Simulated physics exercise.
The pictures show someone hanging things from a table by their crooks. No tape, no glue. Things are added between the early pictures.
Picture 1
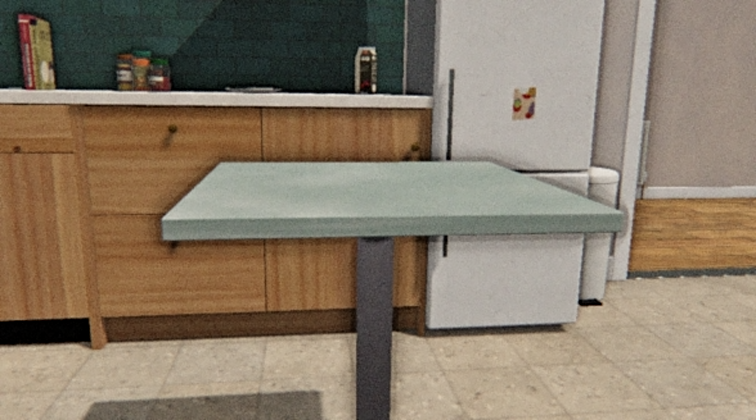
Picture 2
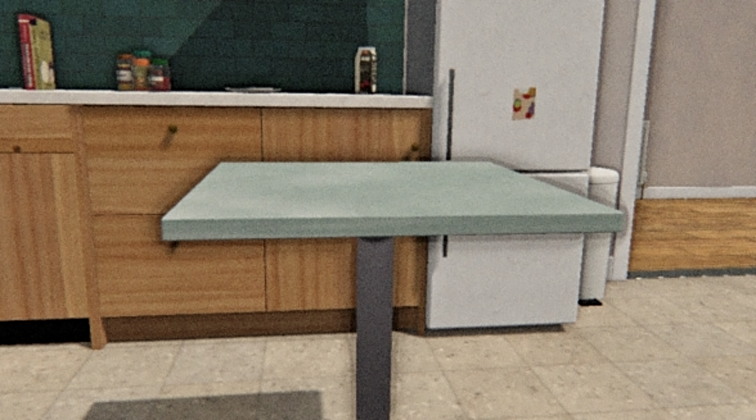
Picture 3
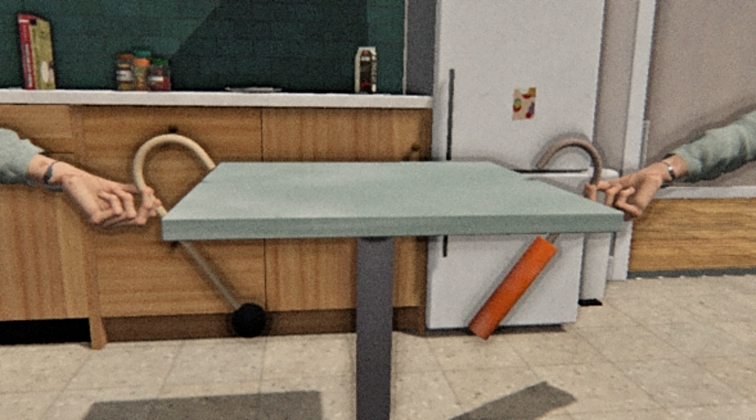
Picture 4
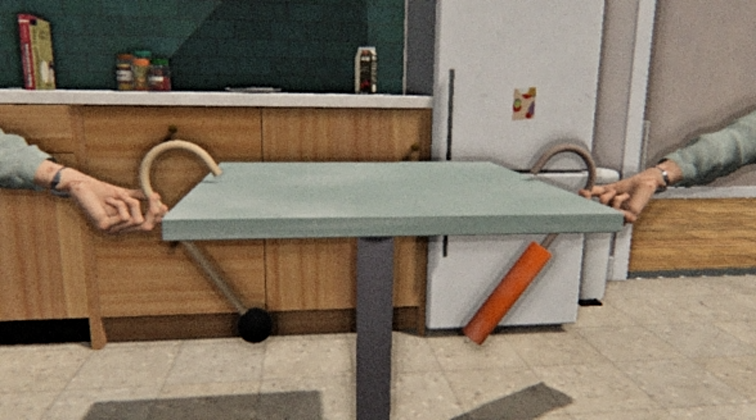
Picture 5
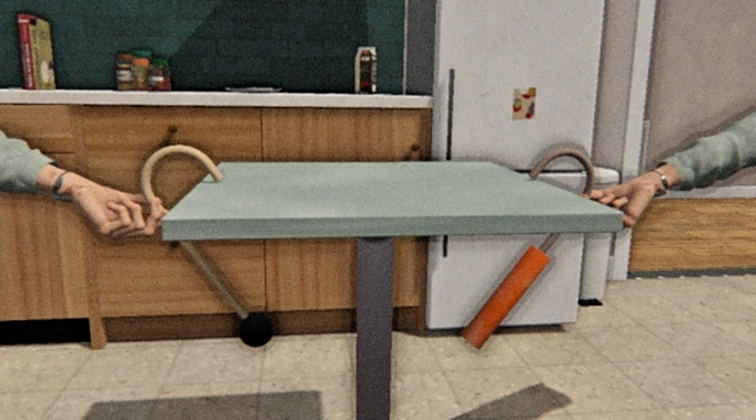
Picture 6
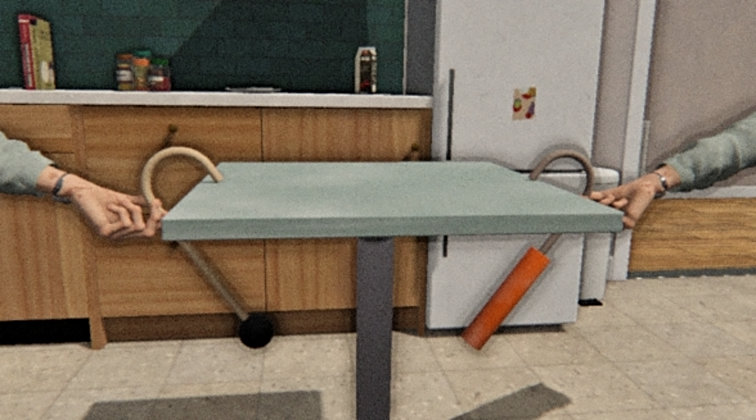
Two hands bring a black-tipped hooked object and an orange one to opposite table edges.
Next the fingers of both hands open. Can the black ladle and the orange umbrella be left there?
The black ladle stays hooked on the edge and the orange umbrella stays hooked on the edge.
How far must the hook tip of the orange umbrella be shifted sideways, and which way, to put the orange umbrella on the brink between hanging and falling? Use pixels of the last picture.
Some 8 pixels, right.
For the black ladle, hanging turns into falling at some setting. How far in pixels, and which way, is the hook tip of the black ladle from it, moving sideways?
Some 20 pixels, left.
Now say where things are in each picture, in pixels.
Table (376, 190), in the first frame.
Table (376, 190), in the second frame.
Still on the way; black ladle (214, 236); table (376, 190), in the third frame.
Still on the way; orange umbrella (518, 242); table (376, 190), in the fourth frame.
Still on the way; black ladle (222, 246); table (376, 190), in the fifth frame.
In place, still held; black ladle (222, 248); orange umbrella (517, 247); table (376, 190), in the sixth frame.
Then, 0.40 s after the last picture, black ladle at rest near (219, 248); orange umbrella at rest near (520, 247).
At rest, the black ladle hangs from the table, near (221, 248); the orange umbrella hangs from the table, near (517, 247).
